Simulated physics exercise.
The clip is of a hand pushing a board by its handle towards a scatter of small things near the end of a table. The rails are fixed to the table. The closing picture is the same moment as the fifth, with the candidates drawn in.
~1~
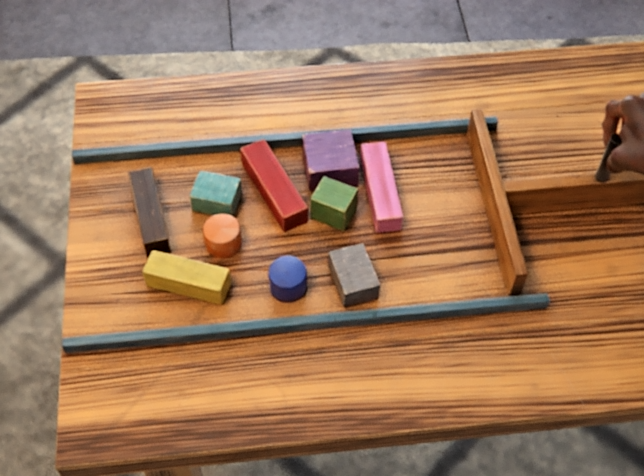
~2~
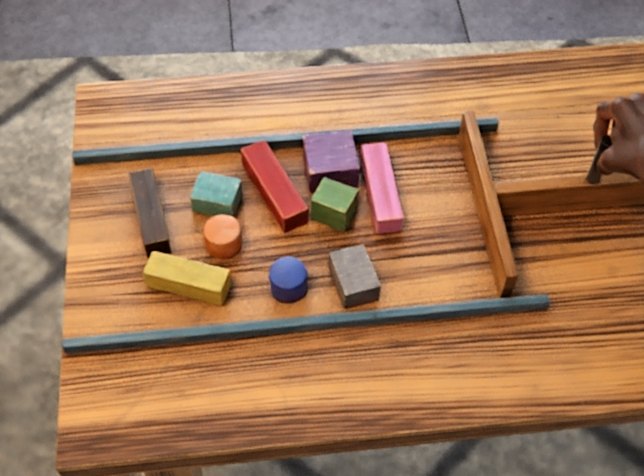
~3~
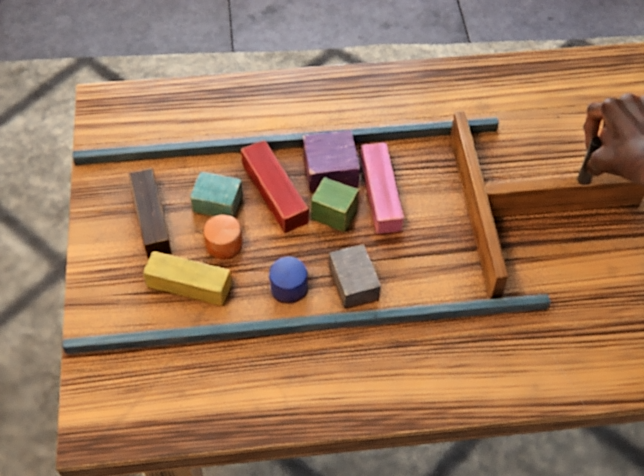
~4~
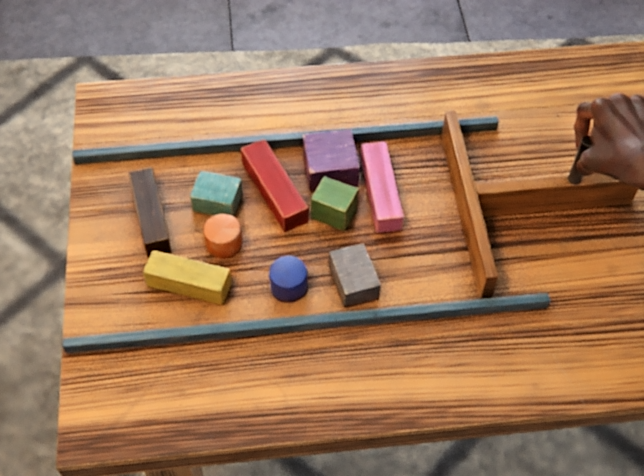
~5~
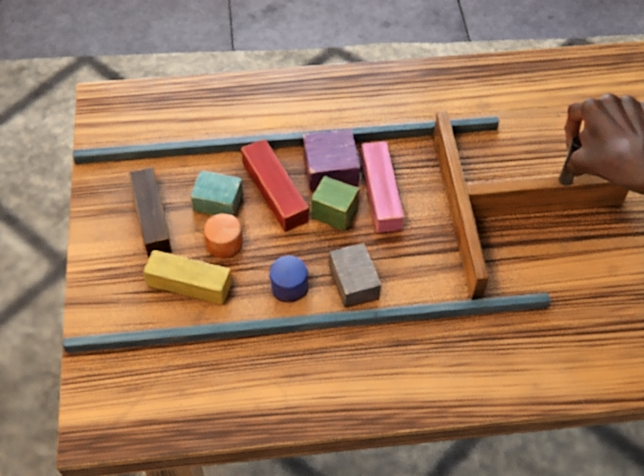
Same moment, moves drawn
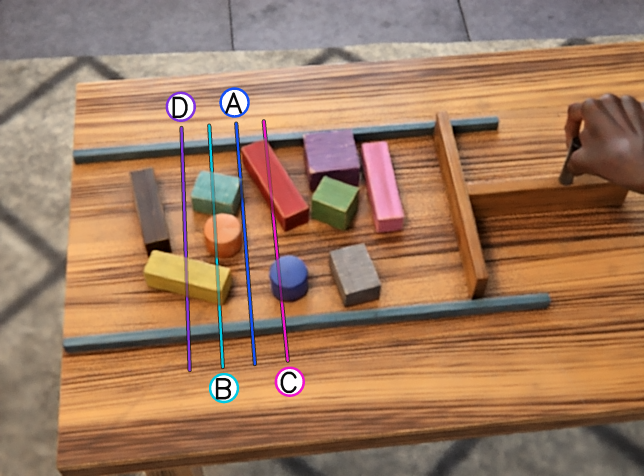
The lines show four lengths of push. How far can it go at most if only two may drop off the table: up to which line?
The farthest such stop is D.
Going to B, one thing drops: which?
The black bar goes over.
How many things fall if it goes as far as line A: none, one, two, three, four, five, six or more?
In all, none.
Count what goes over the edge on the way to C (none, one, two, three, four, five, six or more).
By then, none.
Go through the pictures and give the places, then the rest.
The first picture shows black bar (150, 212); red stick (274, 184); yellow bar (187, 277).
The second picture shows board (489, 188); grey block (354, 277).
The third picture shows board (479, 189); orange tin (223, 237).
The fourth picture shows board (470, 189); turquoise block (217, 195).
The fifth picture shows board (461, 189); blue tin (289, 279); black bar (150, 212); red stick (274, 184).
On the copy, A at (245, 233); B at (215, 236); C at (275, 231); D at (185, 238).
On D. First, board (362, 198); purple block (296, 163); grey block (346, 275).
Then, board (262, 206); black bar (96, 226); turquoise block (129, 214).
Finally, board (186, 213); black bar over the edge; turquoise block over the edge; two fallen.
By contrast, A is within the limit but short; B is within the limit but short; C is within the limit but short.
